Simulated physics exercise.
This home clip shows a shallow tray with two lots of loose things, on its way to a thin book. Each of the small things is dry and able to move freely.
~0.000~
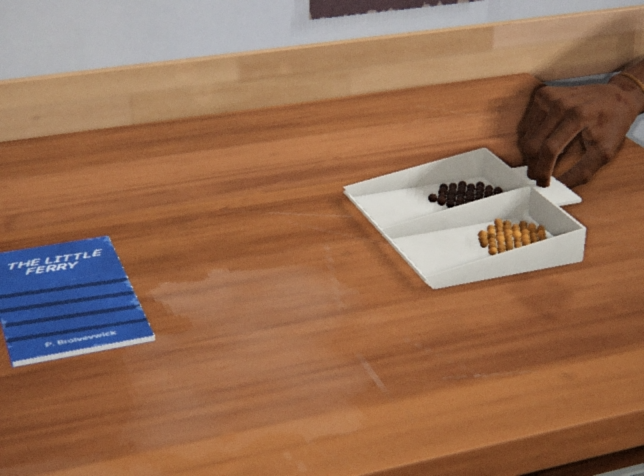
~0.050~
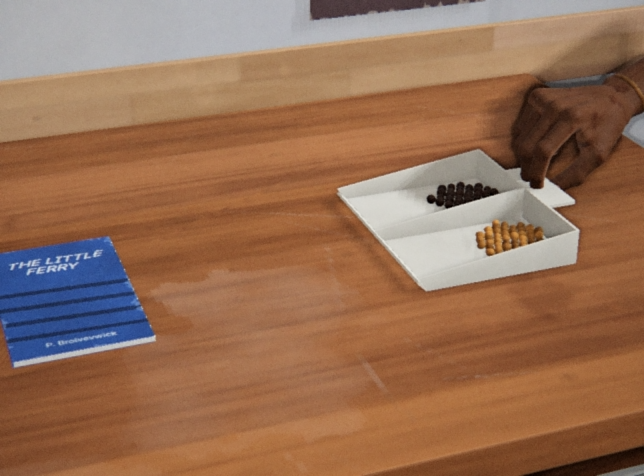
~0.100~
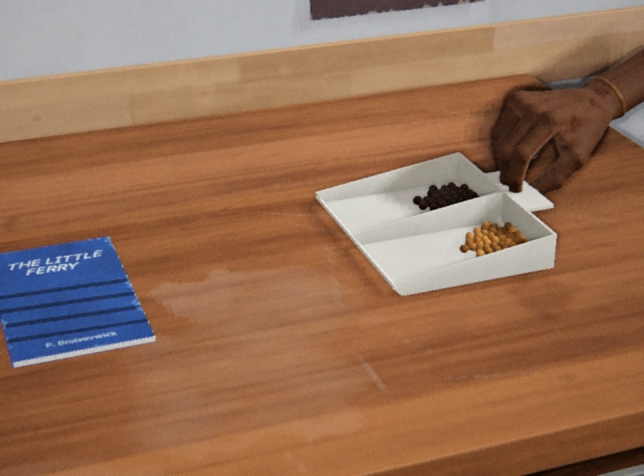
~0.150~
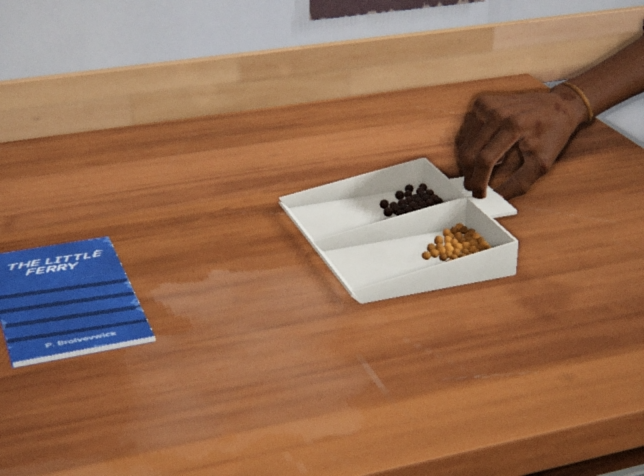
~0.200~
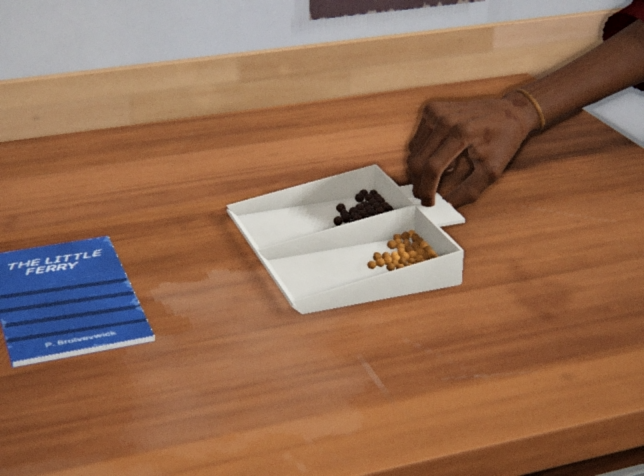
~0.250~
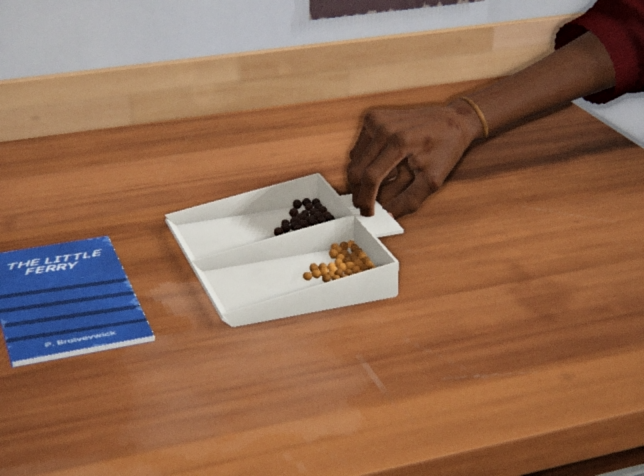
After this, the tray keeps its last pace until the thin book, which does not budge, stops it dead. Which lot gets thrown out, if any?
The front lot partly goes over the edge, while the back lot partly goes over the edge.
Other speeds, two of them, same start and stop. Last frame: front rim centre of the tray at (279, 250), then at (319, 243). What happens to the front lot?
It is fully retained in the first try and is fully retained in the second.
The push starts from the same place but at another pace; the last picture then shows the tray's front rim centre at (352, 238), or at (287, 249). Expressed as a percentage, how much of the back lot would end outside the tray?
Lab note: Share near 0 per cent at the first pace and 10 per cent at the second.
After 0.28 s, tray still sliding, front rim near (162, 270); front lot all inside; back lot all inside.
After 0.42 s, tray stopped at the thin book; front lot a small part out of the tray; back lot a small part out of the tray.
After 0.63 s, tray stopped at the thin book; front lot about a third out of the tray; back lot about half out of the tray.
By the end (1.4 s), tray stopped at the thin book; front lot about a third out of the tray; back lot about half out of the tray.
